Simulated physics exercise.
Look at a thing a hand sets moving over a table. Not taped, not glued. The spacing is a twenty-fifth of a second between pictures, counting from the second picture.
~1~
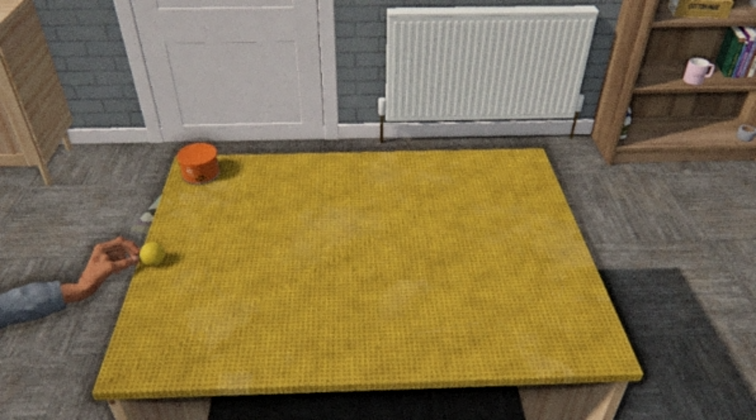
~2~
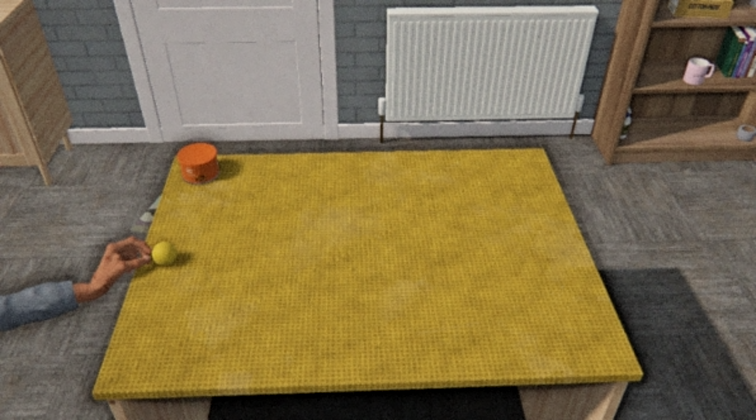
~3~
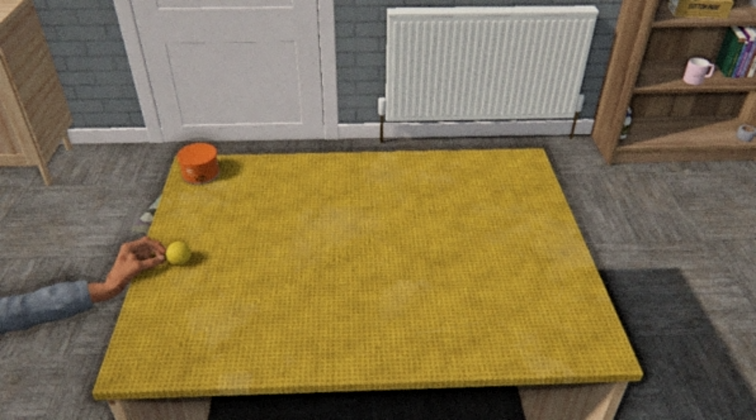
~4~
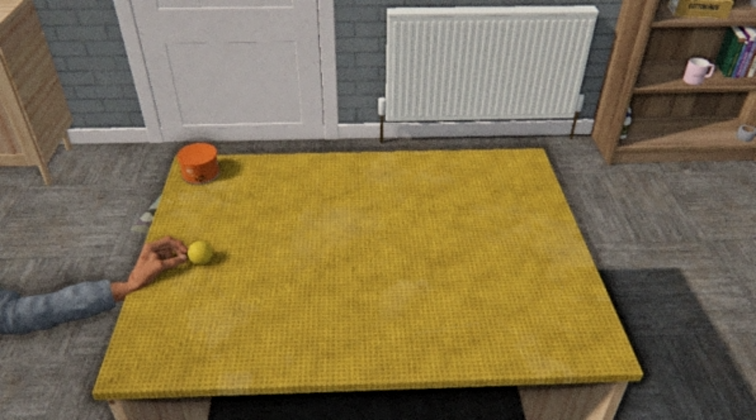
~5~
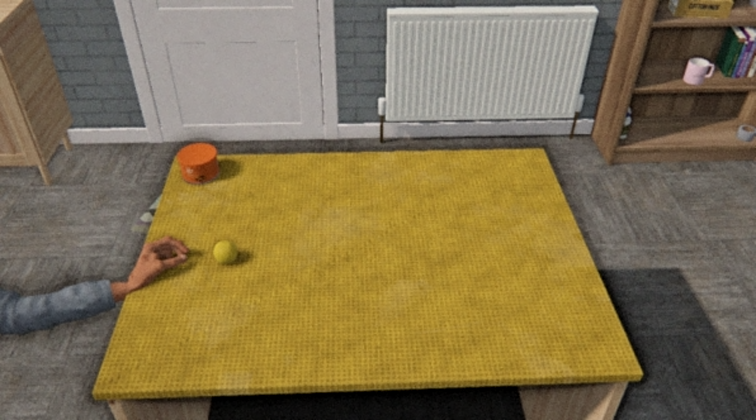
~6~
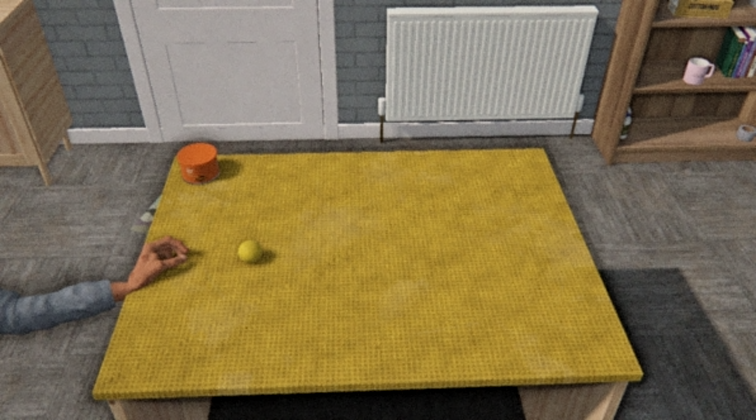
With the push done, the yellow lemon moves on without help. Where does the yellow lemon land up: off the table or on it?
It is shed by the table.
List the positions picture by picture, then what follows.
The first frame shows under the hand; yellow lemon (153, 254).
The second frame shows under the hand; yellow lemon (165, 254).
The third frame shows under the hand; yellow lemon (179, 253).
The fourth frame shows yellow lemon (201, 253).
The fifth frame shows yellow lemon (226, 252) displaced about its own width.
The sixth frame shows yellow lemon (251, 252) displaced well along.
Then, 0.20 s past the last view, yellow lemon displaced well along near (369, 248).
Then, 0.50 s past the last view, yellow lemon displaced well along near (530, 244).
Then, 0.80 s past the last view, yellow lemon now off the table.
Then, 1.10 s past the last view, things are still on the move.
Finally, off the table, yellow lemon.
